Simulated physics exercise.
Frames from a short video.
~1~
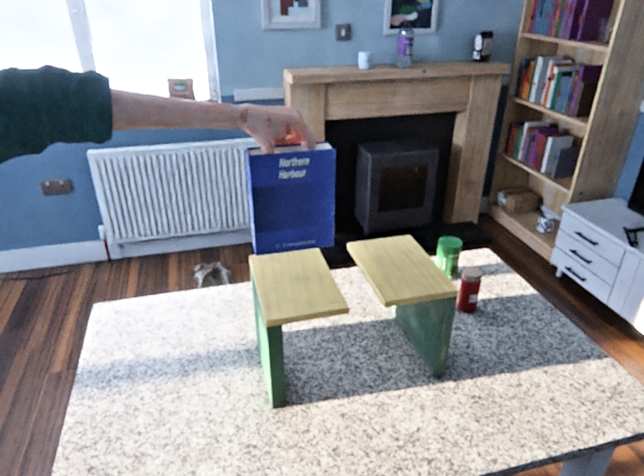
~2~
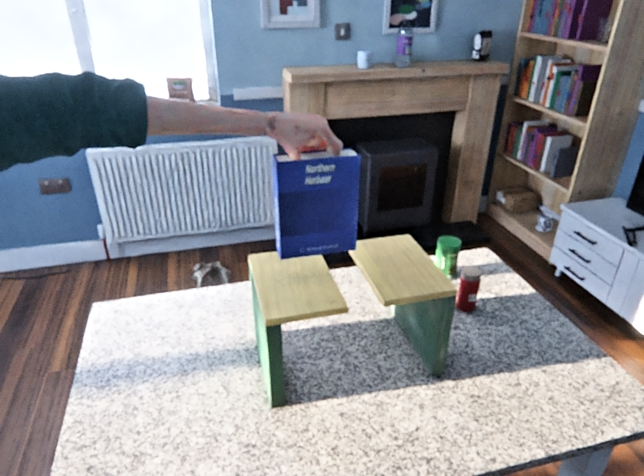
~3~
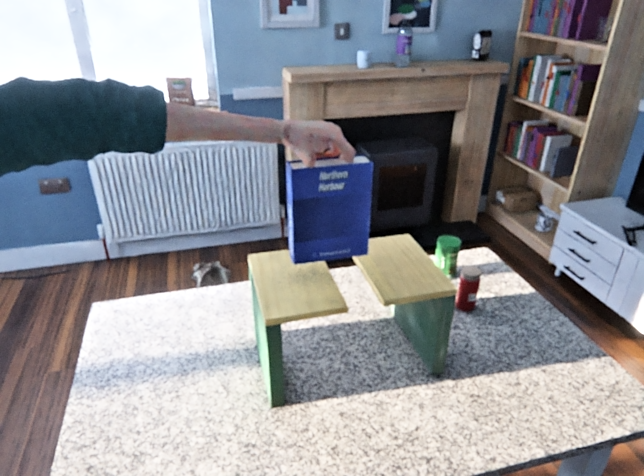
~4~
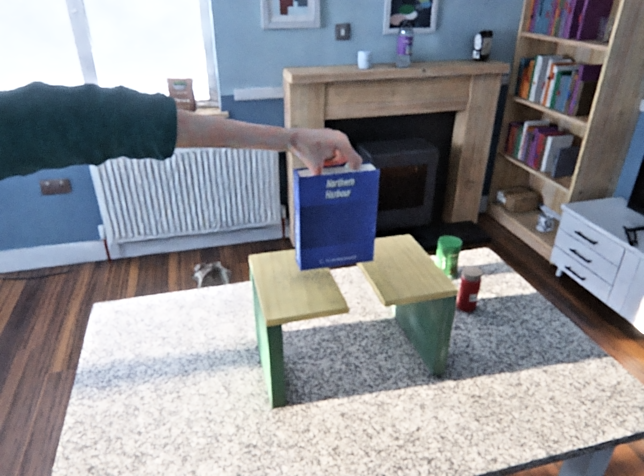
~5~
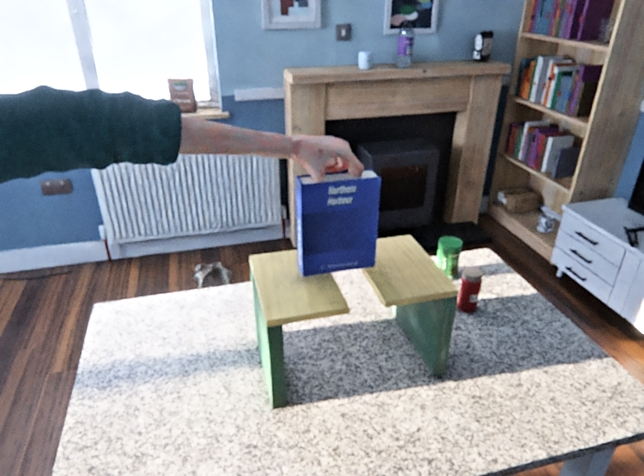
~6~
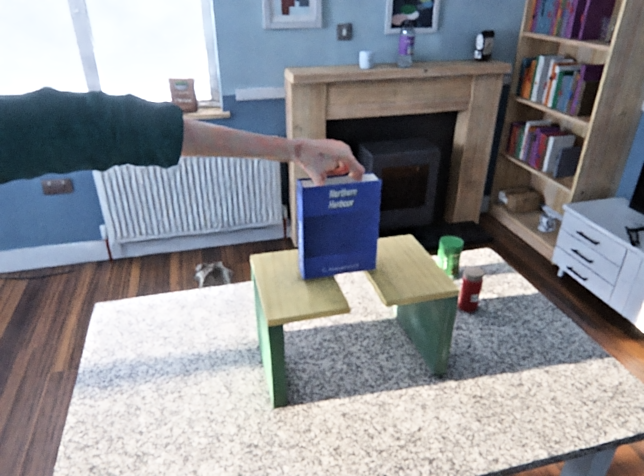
Blue book held upright by a hand moving right and slightly down to hover above the gap between two green-legged wooden stands.
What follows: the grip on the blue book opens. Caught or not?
It gets stuck.
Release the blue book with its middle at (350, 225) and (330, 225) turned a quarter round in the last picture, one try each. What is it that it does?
Try one: It gets jammed. Try two: It gets jammed.
Then, 0.20 s on from there, no change.
Then, 0.70 s on from there, blue book resting near (338, 231).
In the end, all 3 unmoved. At the end, from the last picture's camera, blue book near (338, 231). The book stays on top.
